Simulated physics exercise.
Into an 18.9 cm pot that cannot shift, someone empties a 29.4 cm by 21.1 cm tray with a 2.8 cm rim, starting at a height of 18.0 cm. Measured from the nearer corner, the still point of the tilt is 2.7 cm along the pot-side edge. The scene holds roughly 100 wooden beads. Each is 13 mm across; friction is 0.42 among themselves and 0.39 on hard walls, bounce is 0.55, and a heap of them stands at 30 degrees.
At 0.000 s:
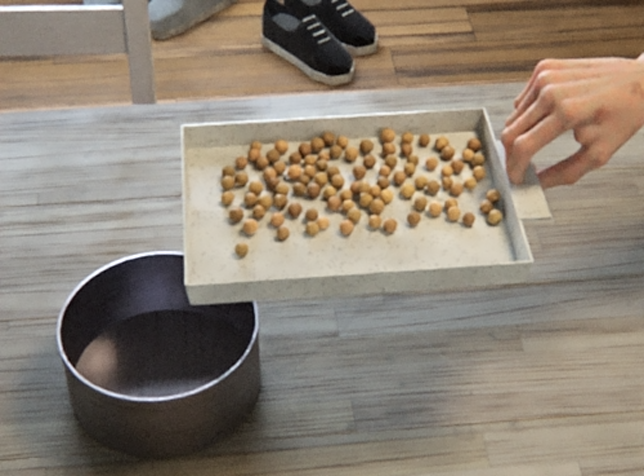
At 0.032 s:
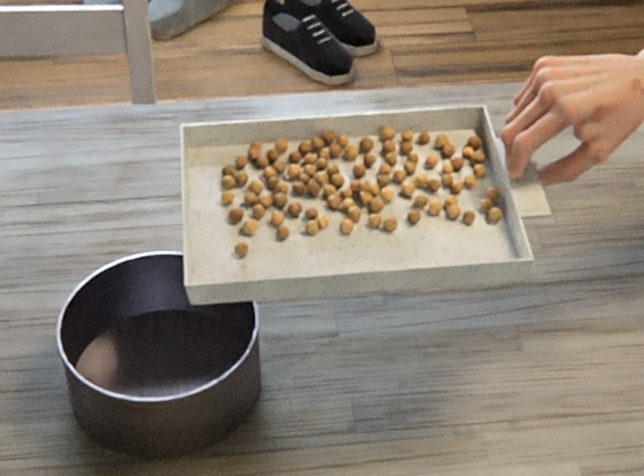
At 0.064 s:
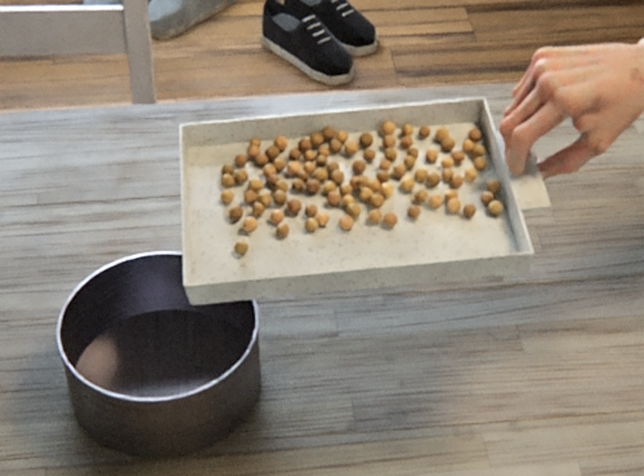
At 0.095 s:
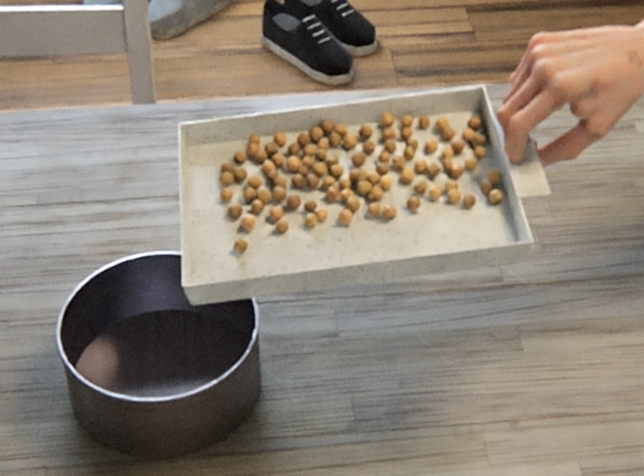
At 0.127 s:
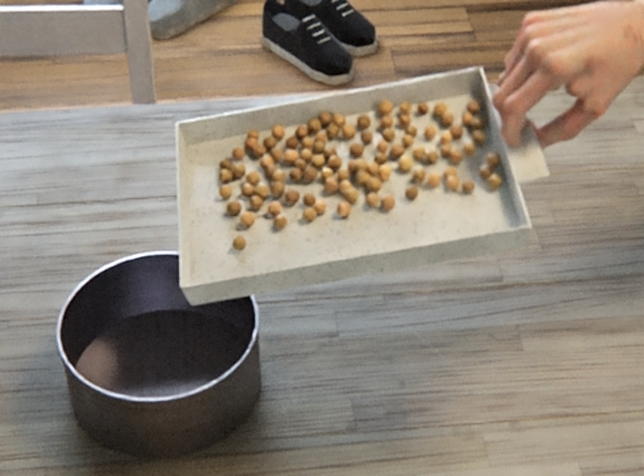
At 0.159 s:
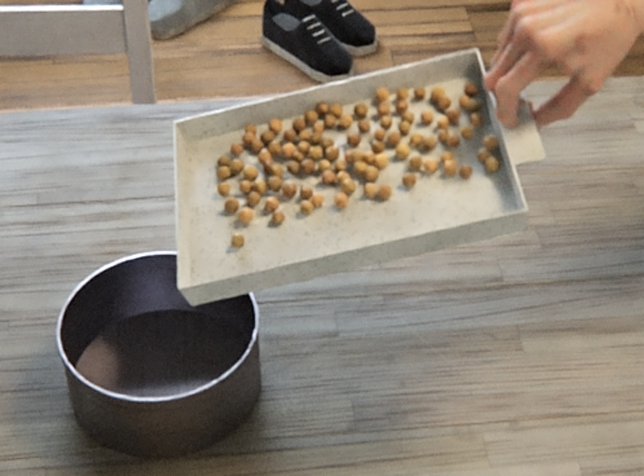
A grey wood-grain tabletop is seen from above at an angle, with a chair and black laced shoes on the brown wooden floor behind. A hand at right grips a shallow cream tray scattered with small round tan beads, beside a dark round pot at lower left. The hand raises the tray's right side, slowly then faster, slanting it down toward the left, while the camera stays still.
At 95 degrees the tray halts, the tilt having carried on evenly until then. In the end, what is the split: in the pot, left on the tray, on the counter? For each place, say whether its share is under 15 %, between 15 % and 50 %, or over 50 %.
My prediction: Pot: The majority. Tray: A small amount. Counter: A medium amount.
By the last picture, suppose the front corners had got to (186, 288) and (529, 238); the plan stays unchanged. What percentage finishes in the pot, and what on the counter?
Split: Pot = 25, counter = 75.
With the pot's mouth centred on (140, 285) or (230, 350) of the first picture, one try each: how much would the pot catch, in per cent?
55 and 25 %.
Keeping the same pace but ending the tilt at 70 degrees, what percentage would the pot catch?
Near 25 %, then.
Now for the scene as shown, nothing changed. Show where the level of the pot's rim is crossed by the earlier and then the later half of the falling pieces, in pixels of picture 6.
Early: About (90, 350); late: About (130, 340).
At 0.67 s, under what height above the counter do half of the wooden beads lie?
Some 20 cm.
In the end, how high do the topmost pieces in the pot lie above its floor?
It gets to about 2.0 cm.
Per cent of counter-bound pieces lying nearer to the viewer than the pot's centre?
I'd put it at around 50 per cent.
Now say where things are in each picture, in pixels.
The first frame shows tray tilt 0 degrees, front corners at (189, 282) and (529, 259); middle of the pieces at (356, 188); pot at (158, 322).
The second frame shows tray tilt 1 degrees, front corners at (189, 282) and (529, 257); middle of the pieces at (356, 187).
The third frame shows tray tilt 2 degrees, front corners at (188, 282) and (529, 250); middle of the pieces at (356, 183).
The fourth frame shows tray tilt 5 degrees, front corners at (187, 283) and (528, 239), lowest corner left front; middle of the pieces at (355, 176).
The fifth frame shows tray tilt 9 degrees, front corners at (184, 284) and (526, 224), lowest corner left front; middle of the pieces at (354, 167).
The sixth frame shows tray tilt 13 degrees, front corners at (182, 285) and (523, 207), lowest corner left front; middle of the pieces at (351, 157); pot at (158, 322). The tray's pace is about 135 degrees a second.
After 0.46 s, tilt 53 degrees; the tray holds 100 %, the pot 0 %.
After 0.67 s, tilt 81 degrees; the tray holds 85 %, the pot 0 %.
After 0.98 s, tilt 95 degrees; the tray holds 25 %, the pot 35 %.
In the end, at 2.0 s, pot 75 %, tray 0 %, counter 25 %.
